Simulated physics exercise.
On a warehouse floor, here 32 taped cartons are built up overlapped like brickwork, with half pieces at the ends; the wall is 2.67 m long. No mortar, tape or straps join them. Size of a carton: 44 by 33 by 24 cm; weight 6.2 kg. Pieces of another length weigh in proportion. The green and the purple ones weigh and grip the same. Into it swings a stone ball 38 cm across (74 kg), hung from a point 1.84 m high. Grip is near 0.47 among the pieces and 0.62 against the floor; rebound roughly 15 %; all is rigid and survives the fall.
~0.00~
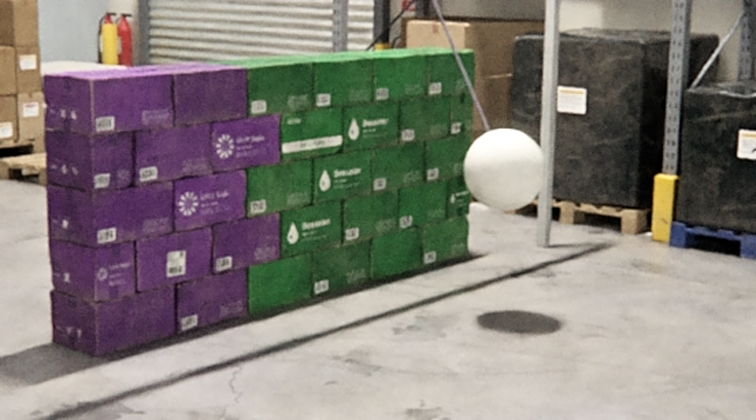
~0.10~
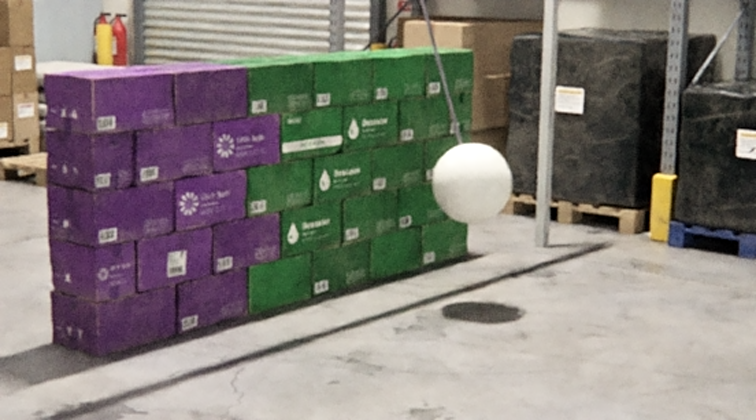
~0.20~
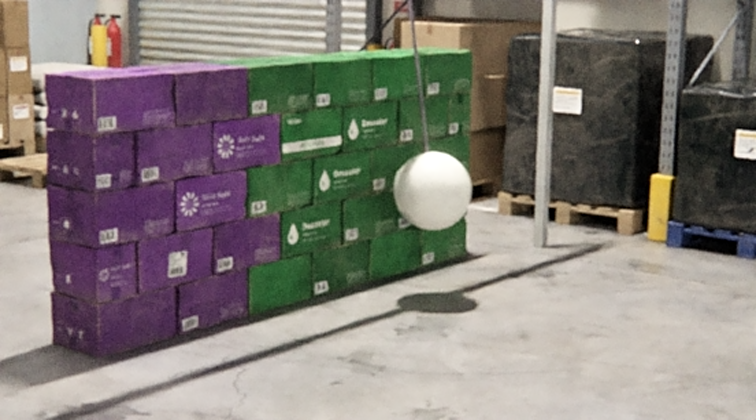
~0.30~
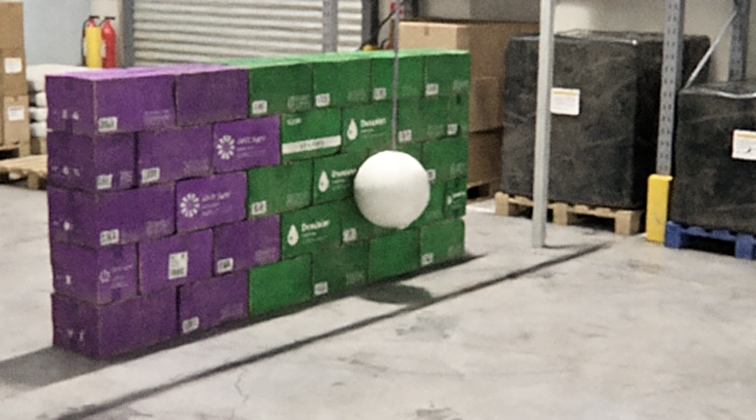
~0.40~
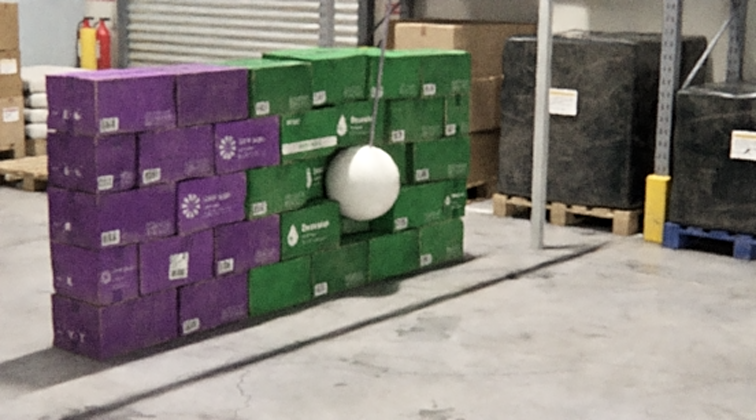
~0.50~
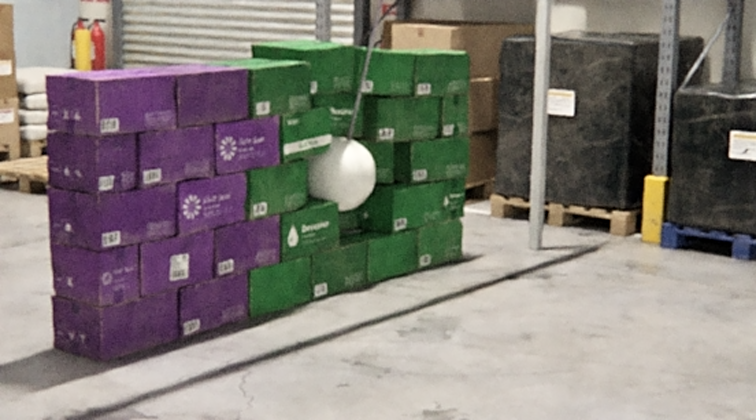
At first, a white ball on a line hangs to the right of a wall of purple and green cartons on a warehouse floor. It swings down and leftward across the green section, then strikes it and pushes several green cartons backward, opening a gap, while the purple cartons stay in place.
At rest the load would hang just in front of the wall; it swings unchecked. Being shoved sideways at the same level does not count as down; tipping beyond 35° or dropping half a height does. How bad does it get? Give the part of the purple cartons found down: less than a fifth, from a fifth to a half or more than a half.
It comes to under a fifth.
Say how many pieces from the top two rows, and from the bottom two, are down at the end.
From the top 5, from the bottom 1.
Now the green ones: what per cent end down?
By colour: Green 40 per cent.
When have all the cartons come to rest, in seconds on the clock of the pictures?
At about 3.5 s.
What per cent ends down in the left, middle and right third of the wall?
Left 0, middle 30, right 50 per cent.
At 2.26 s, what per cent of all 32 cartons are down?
At that moment 25 per cent.
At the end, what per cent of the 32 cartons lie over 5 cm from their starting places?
30 per cent.
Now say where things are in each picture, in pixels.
In the first frame (places mark the middle of the side facing us; the camera moves round a little), ball (516, 160) line 30° before plumb; top purple carton (212, 96); top green carton (452, 73); nothing disturbed.
Ball (484, 178) line 21° before plumb; top purple carton (213, 95), in the second frame.
Ball (444, 191) line 10° before plumb; top purple carton (213, 96), in the third frame.
Ball (402, 196) line 1° past plumb; top purple carton (214, 96), in the fourth frame.
Ball (372, 195) line 9° past plumb; top purple carton (214, 97); steepest lean 3°, the carton at (397, 77); 8 disturbed, none down, in the fifth frame.
Ball (348, 188) line 16° past plumb; top purple carton (215, 97); top green carton (444, 74) shifted 22 mm; 11 disturbed, none down, in the sixth frame.
After 0.64 s, line 22° past plumb; none of the 12 purple cartons down (0 of 32 in all colours); top purple carton unmoved; top green carton shifted 48 mm.
After 0.98 s, line 22° past plumb; none of the 12 purple cartons down (5 of 32 in all colours); top purple carton unmoved; top green carton leaning 11°.
After 1.36 s, line 2° past plumb; none of the 12 purple cartons down (8 of 32 in all colours); top purple carton unmoved; top green carton leaning 38°, 15 cm lower.
After 2.26 s, line 18° before plumb; none of the 12 purple cartons down (8 of 32 in all colours); top purple carton unmoved; top green carton on its side.
At rest (3.7 s), line plumb; none of the 12 purple cartons down (8 of 32 in all colours); top purple carton unmoved; top green carton on its side. That is 0 per cent. As the last picture would show them, middles, top purple carton near (188, 94), top green carton near (400, 202).
